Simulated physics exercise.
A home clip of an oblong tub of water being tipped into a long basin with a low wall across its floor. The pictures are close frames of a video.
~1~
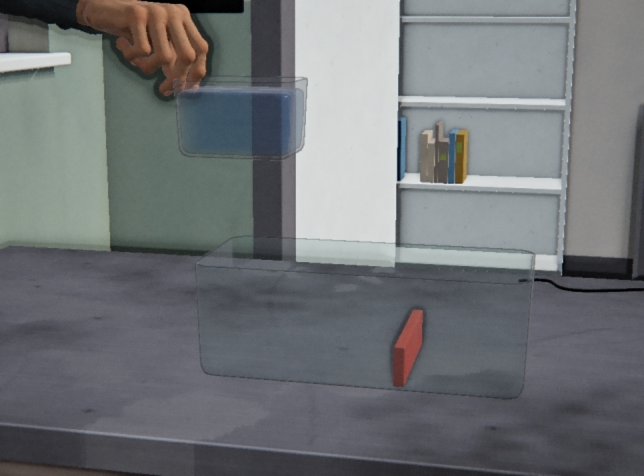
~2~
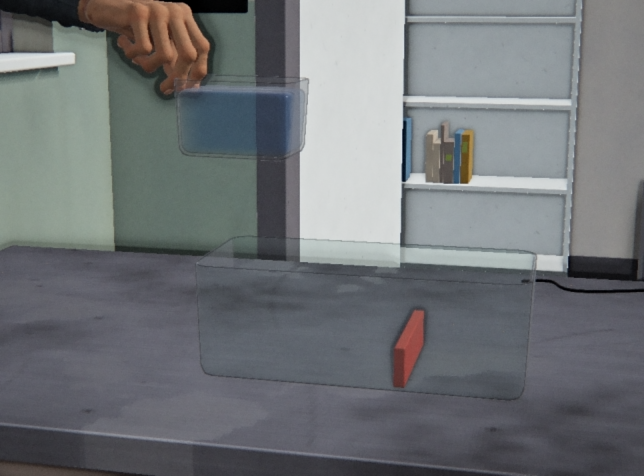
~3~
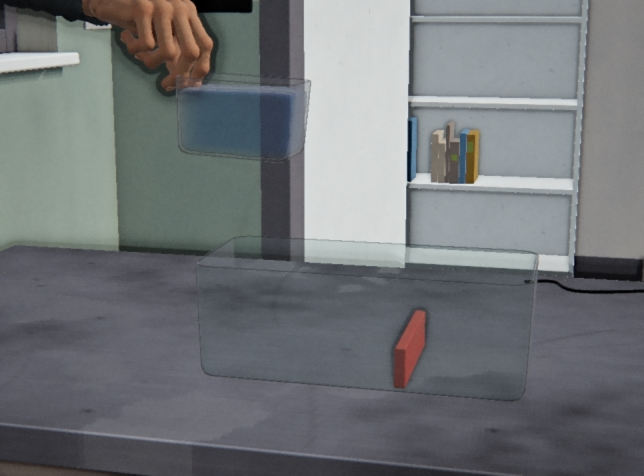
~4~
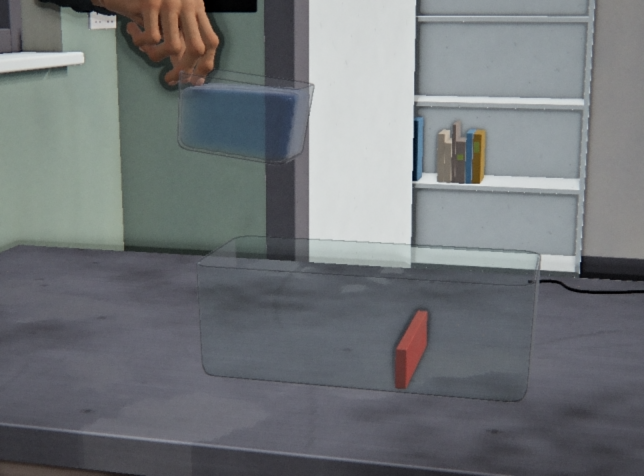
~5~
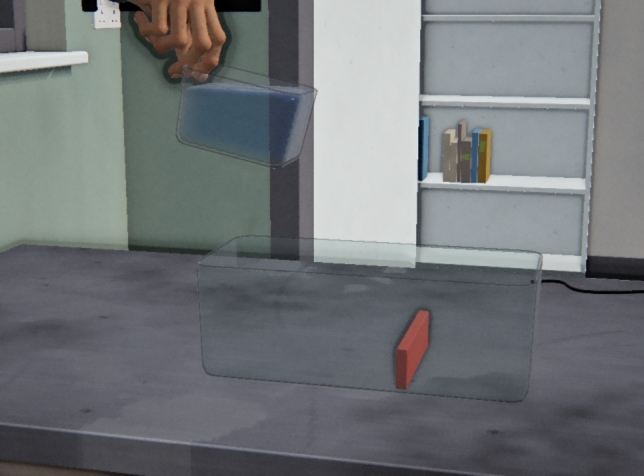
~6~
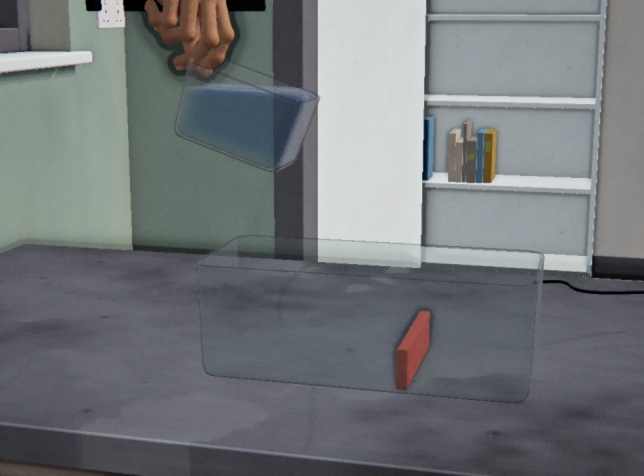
A hand tilting a small clear tub of blue water rightward above a long transparent basin with a low red wall inside.
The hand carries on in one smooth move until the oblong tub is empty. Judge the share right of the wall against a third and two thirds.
The share right of the wall is less than a third.
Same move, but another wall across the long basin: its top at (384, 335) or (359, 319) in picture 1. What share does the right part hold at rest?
About 35 and 65 per cent.
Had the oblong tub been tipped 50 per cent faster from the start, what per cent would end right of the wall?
About 10 per cent.
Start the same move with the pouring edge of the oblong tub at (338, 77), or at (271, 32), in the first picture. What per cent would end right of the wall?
About 50 and 10 per cent.
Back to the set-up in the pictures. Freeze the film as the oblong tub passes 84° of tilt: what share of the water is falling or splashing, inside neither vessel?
It comes to 40 per cent or so.
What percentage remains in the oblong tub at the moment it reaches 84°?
Close to 35 per cent.
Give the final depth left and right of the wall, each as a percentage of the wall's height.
Left: 50 %. Right: 0 %.
A moment on, the oblong tub is tipped on its side and 37 per cent is still to pour, 23 is left of the wall and 0 right of it.
Next, the oblong tub is tipped right over and 4 per cent is still to pour, 87 is left of the wall and 2 right of it.
Then the oblong tub is tipped right over and 0 per cent is still to pour, 94 is left of the wall and 5 right of it.
Later the oblong tub is tipped right over and 0 per cent is still to pour, 94 is left of the wall and 5 right of it.
In the end 94 per cent lies left of the wall, 5 right of it and 1 outside.
